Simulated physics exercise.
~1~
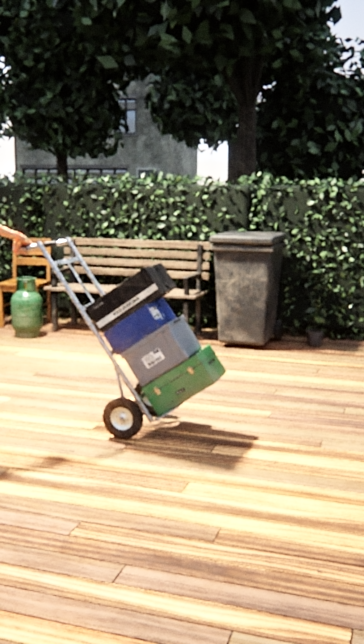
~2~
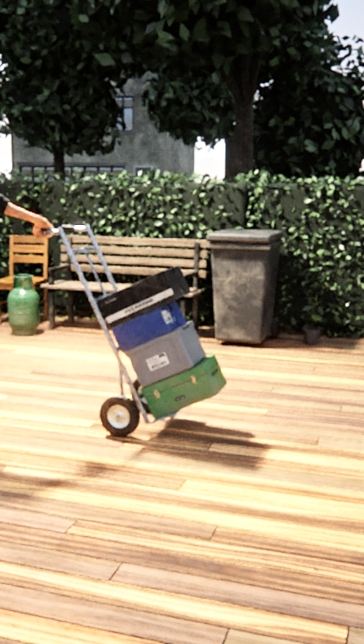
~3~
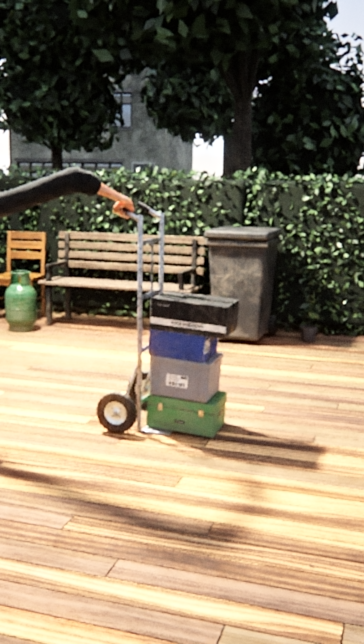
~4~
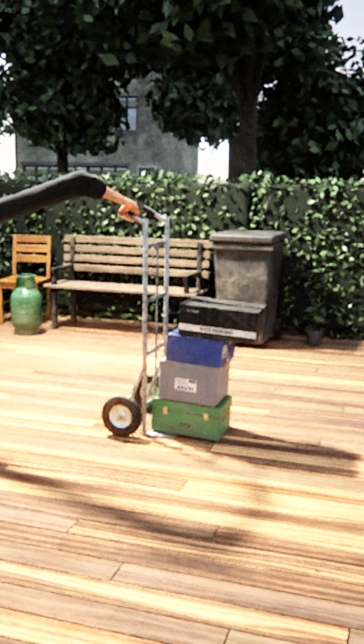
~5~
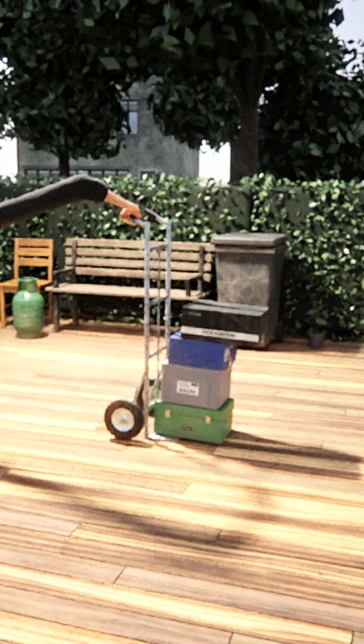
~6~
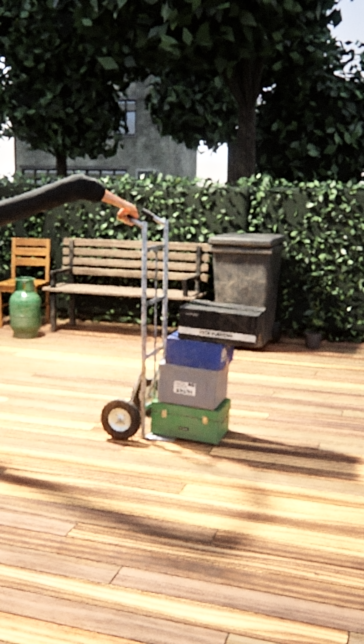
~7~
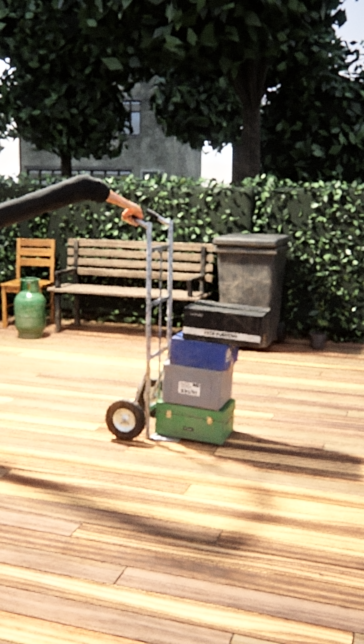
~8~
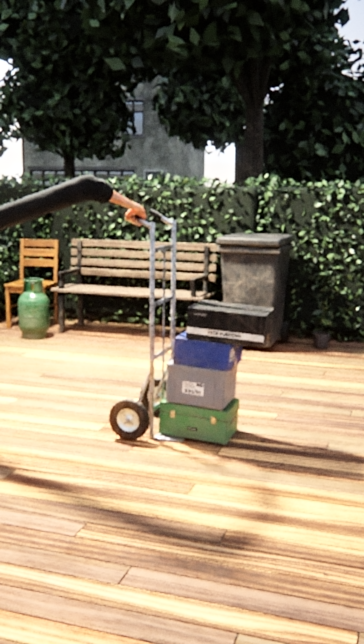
On a sunlit wooden deck backed by a leafy hedge, a slightly swaying camera looks side-on at a sack truck, with a bench, a chair, a green gas cylinder and a dark bin behind. The tilted truck carries a green toolbox at the bottom, then a grey tote, a blue box and a black box on top. A hand at the left swings the handles up until the truck stands upright. The black box slides well to the right and the blue box shifts a little. The stack then stays still, its black box overhanging but nothing fallen, while the hand keeps hold.
